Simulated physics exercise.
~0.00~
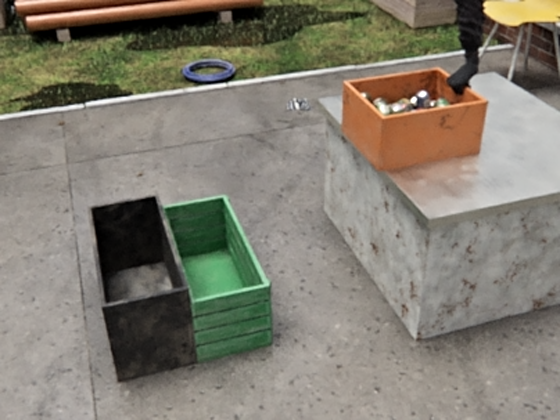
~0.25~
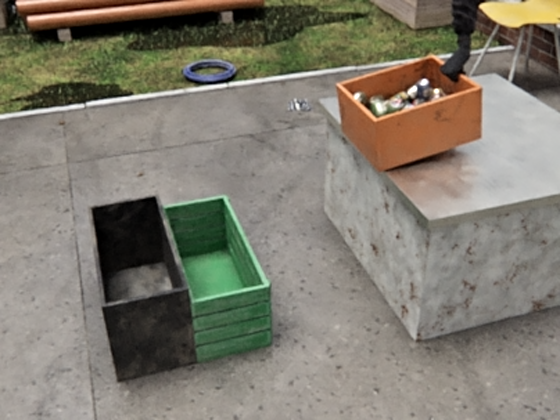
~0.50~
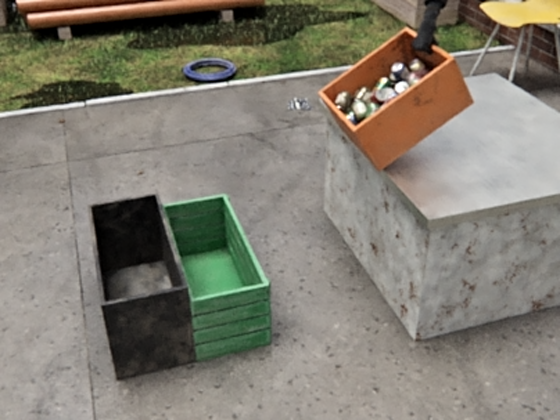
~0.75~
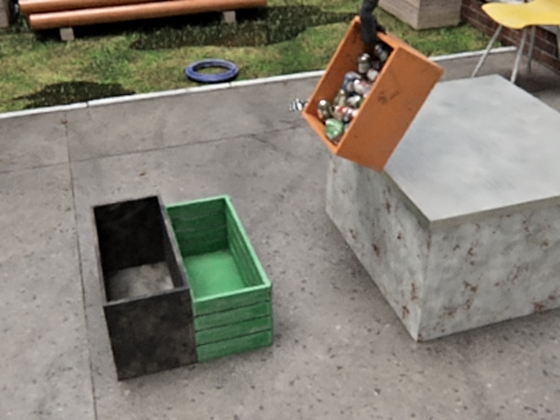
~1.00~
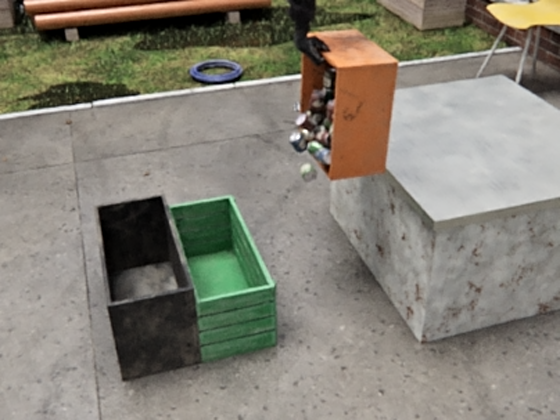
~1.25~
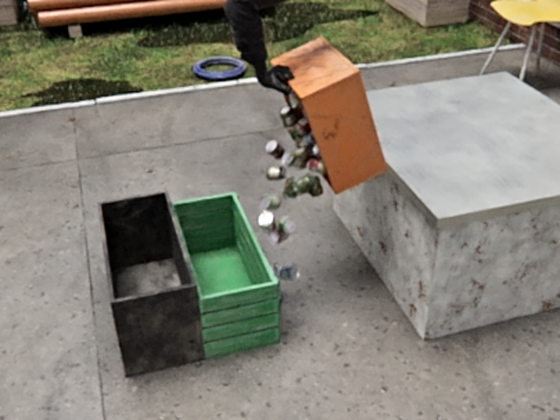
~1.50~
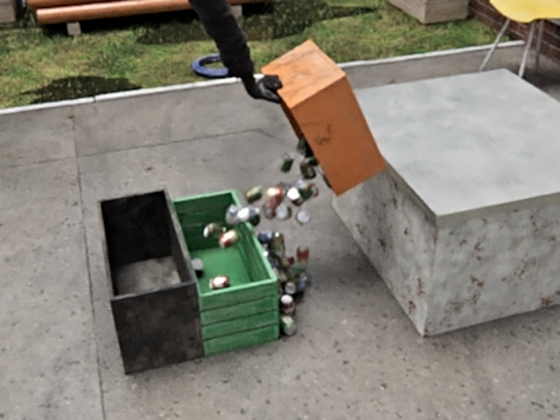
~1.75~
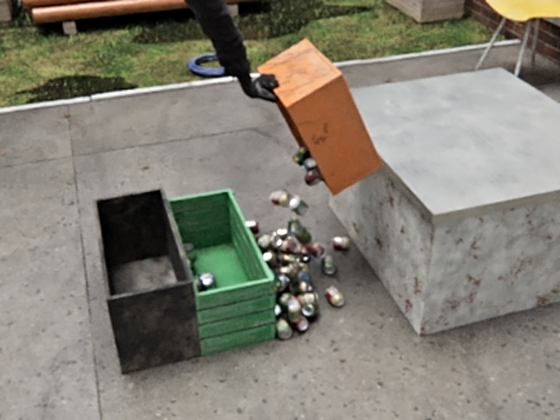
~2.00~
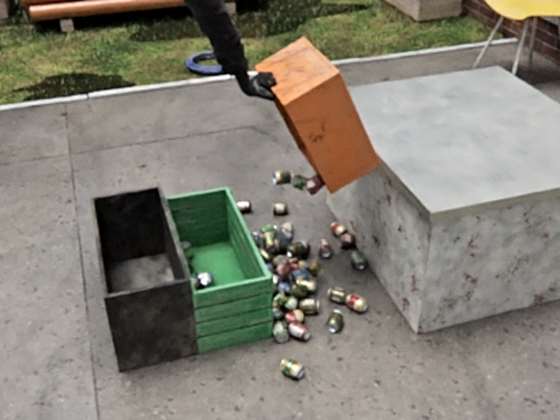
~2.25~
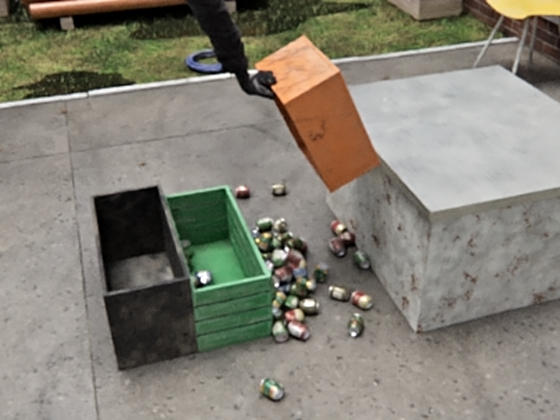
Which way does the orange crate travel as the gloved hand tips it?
It moves to the left, off the grey block and toward the green tub.
